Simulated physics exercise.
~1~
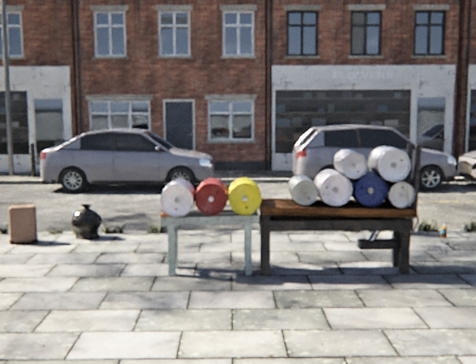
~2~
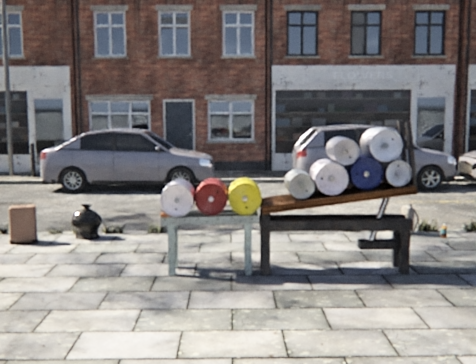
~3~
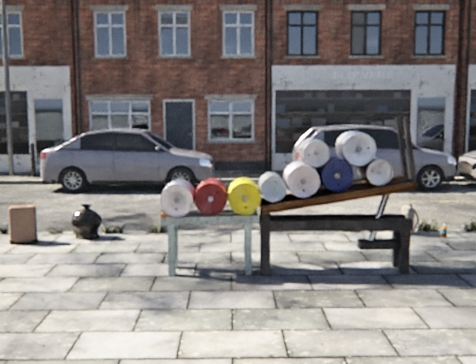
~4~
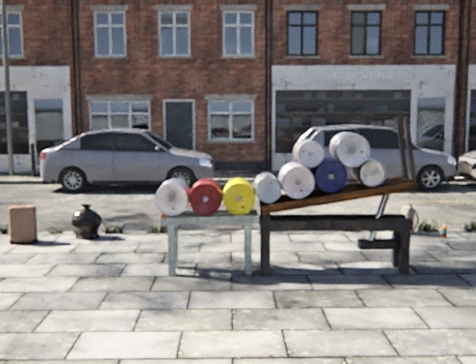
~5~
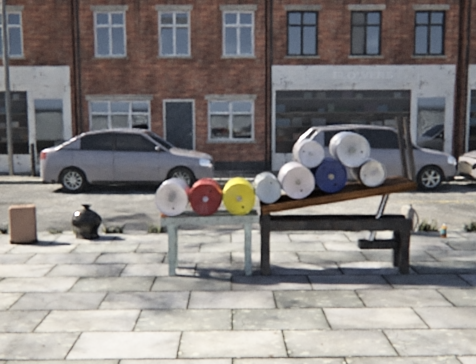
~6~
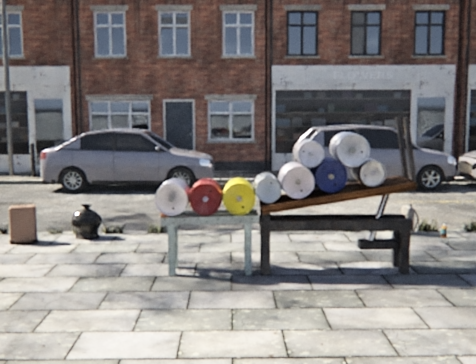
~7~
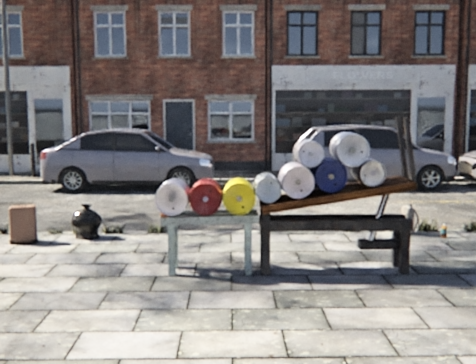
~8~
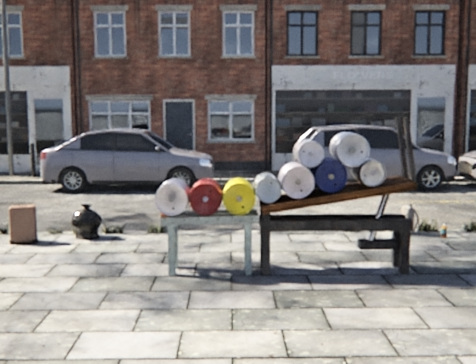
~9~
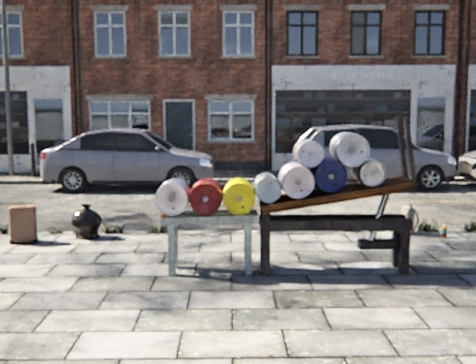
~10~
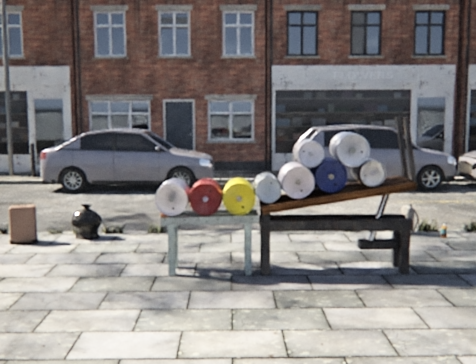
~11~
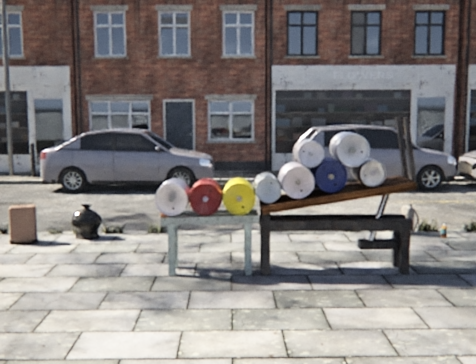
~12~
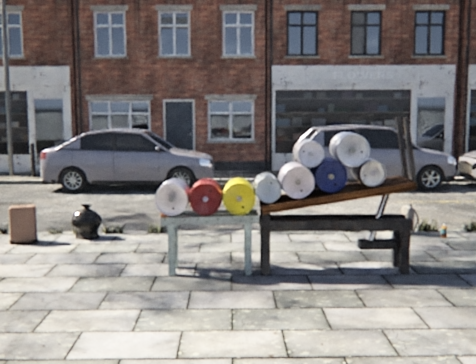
On a paved area across from parked cars and a brick building, a hinged deck tilts up at its right end and its kegs roll left, nudging the red and yellow kegs slightly along the adjoining rack, where they settle while the blue one rests on the deck.
